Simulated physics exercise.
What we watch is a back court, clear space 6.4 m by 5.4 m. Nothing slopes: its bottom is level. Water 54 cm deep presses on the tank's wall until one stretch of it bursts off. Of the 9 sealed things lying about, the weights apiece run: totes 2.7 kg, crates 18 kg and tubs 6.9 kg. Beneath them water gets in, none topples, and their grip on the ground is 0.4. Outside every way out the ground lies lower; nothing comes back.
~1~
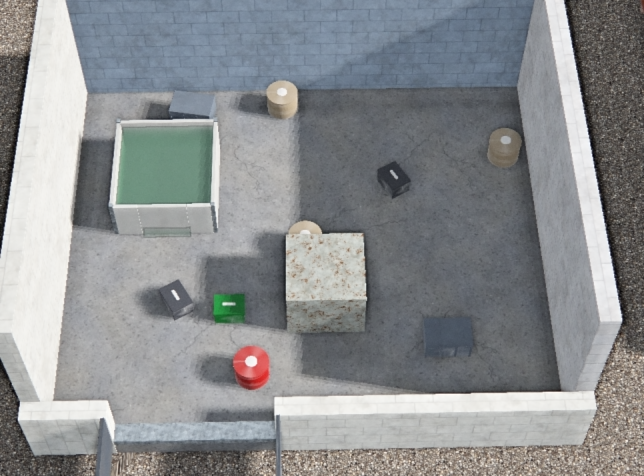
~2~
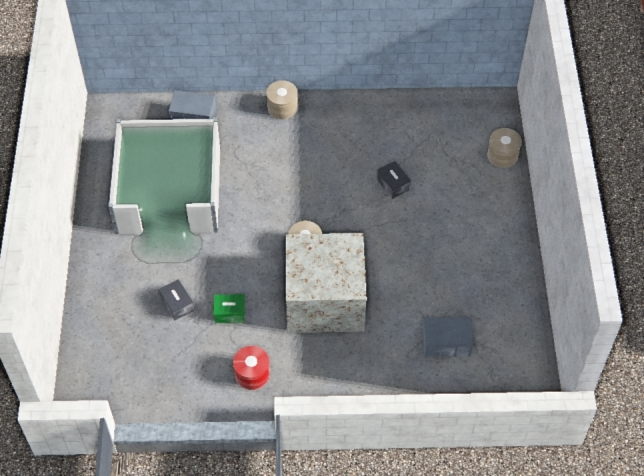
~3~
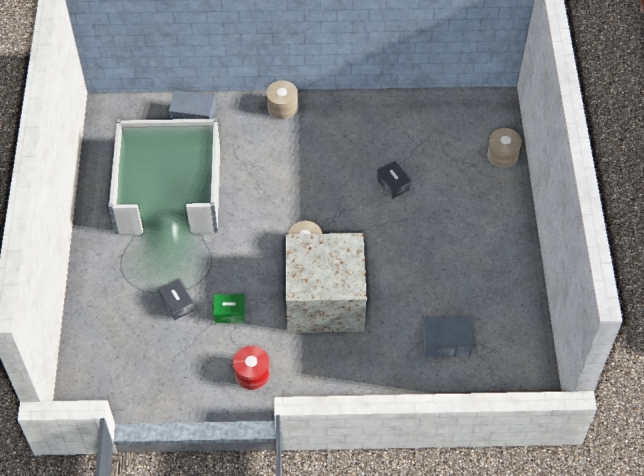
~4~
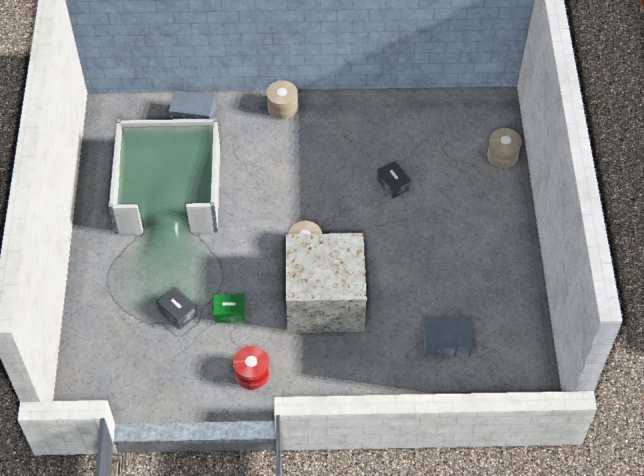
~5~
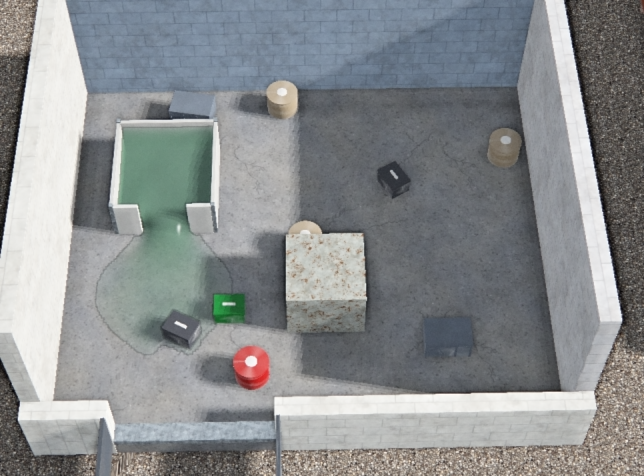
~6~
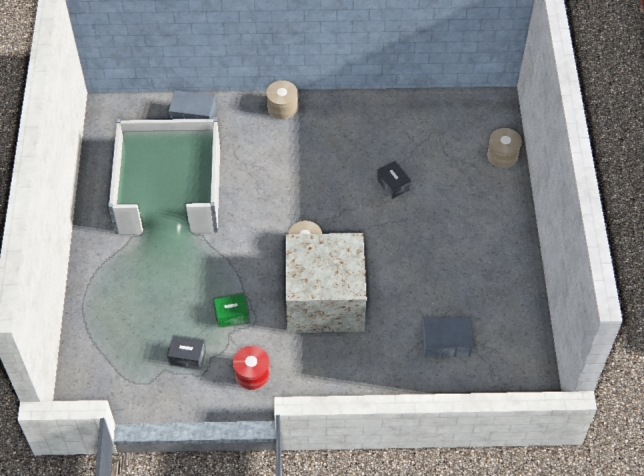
The video shows greenish water spreading from an opening in a white-walled tank across a walled court floor, pushing a dark gray crate a short way toward the viewer, while a green crate beside it shifts slightly.
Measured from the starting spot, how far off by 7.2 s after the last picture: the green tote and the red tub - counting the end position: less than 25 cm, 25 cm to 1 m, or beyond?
As I see it, I'd say the green tote goes a long distance. I'd say the red tub goes a long distance.
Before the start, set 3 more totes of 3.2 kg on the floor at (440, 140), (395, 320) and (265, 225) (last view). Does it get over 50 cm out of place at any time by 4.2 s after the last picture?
Order as asked - not as far, not as far, not as far.
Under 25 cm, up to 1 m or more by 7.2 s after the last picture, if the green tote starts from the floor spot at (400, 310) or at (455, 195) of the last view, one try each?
Try one, it keeps its spot; try two, it keeps its spot.
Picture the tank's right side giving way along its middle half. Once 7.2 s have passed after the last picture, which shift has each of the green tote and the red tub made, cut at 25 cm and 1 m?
Note: Green tote unmoved, red tub unmoved.
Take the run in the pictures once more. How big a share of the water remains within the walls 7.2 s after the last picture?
Around 54 % of the water.
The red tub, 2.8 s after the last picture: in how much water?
Roughly 3 cm deep.
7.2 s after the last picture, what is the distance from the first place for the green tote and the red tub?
About 350 and 150 centimetres.
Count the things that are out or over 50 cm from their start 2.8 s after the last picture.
It comes to 3.
Then, 0.9 s after the last picture the green tote is near (294, 350), 1.1 m from its start, afloat; the red tub is near (269, 381), 0.4 m from its start, aground; 1 of 9 are out; 1 afloat.
Then, 2.8 s after the last picture the green tote is near (442, 368), 2.9 m from its start, aground; the red tub is near (365, 377), 1.4 m from its start, aground; 1 of 9 are out; 0 afloat.
Then, 4.8 s after the last picture the green tote is near (500, 370), 3.6 m from its start, aground; the red tub is near (376, 372), 1.6 m from its start, aground; 1 of 9 are out; 0 afloat.
Then, 7.2 s after the last picture the green tote is near (507, 369), 3.6 m from its start, aground; the red tub is near (376, 372), 1.6 m from its start, aground; 1 of 9 are out; 0 afloat.
